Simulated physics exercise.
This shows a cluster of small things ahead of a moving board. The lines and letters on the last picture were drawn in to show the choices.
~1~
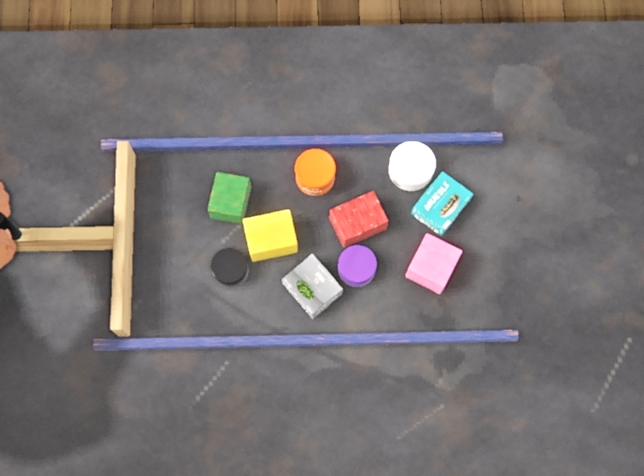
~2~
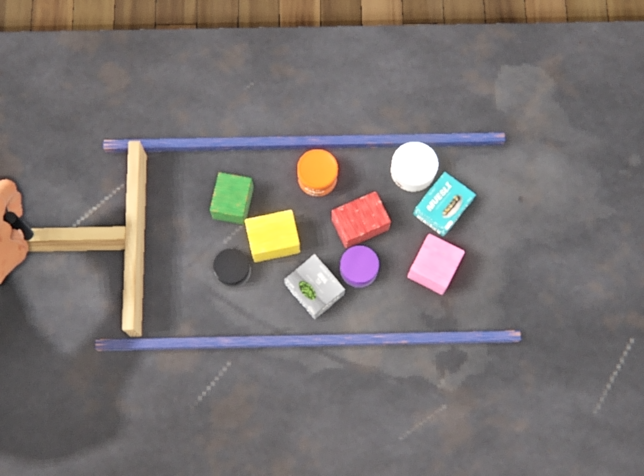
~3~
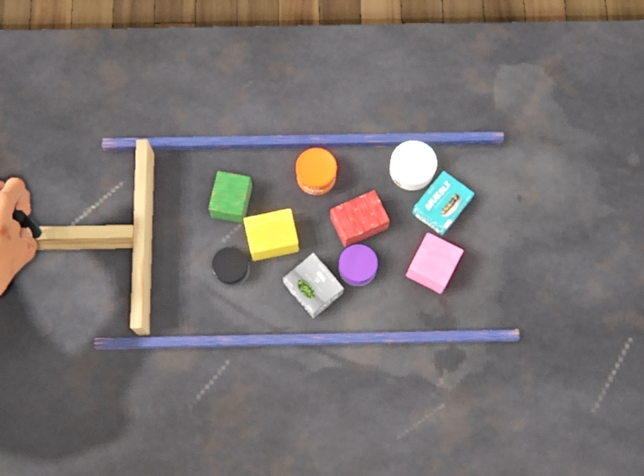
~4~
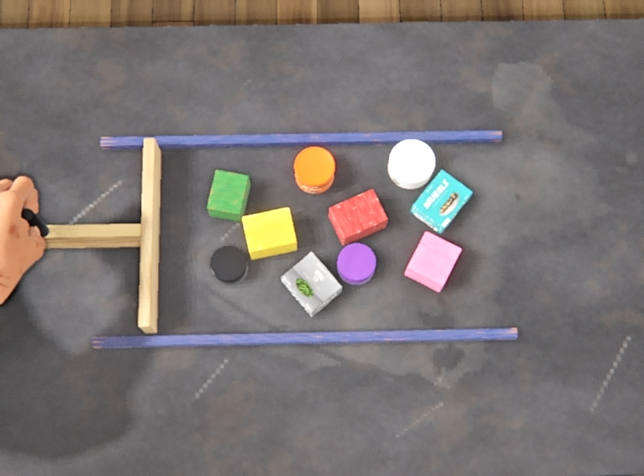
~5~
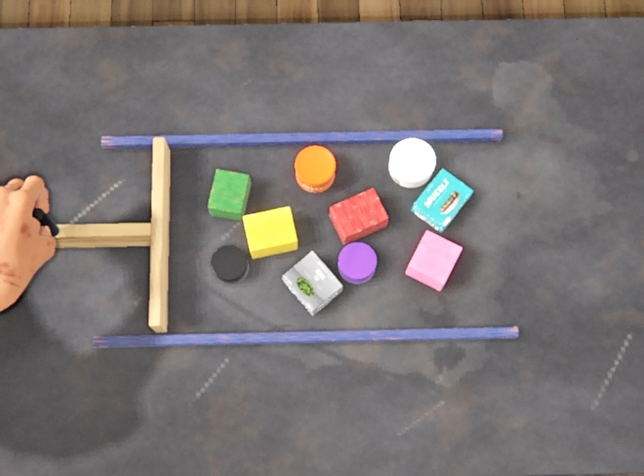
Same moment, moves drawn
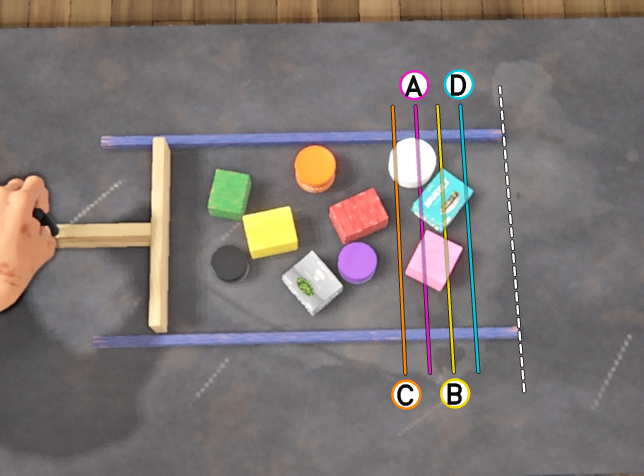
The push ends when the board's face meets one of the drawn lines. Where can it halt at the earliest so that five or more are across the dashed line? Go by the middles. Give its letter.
D.
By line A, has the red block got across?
By then, no.
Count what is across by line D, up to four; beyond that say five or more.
It has five or more across.
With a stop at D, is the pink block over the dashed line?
By then, yes.
On the marked copy, A at (422, 235); B at (445, 234); C at (399, 235); D at (469, 234); the dashed line at (512, 233).
With D. Early on, board (270, 227); turquoise packet (442, 201); pink block (433, 261); none across.
Further on, board (383, 224); pink block (487, 269); turquoise packet (477, 216); none across.
At the end, board (470, 222); pink block (566, 276); turquoise packet (558, 223); six across.
As for the rest, A gets only one across; B gets only two across; C gets none across.
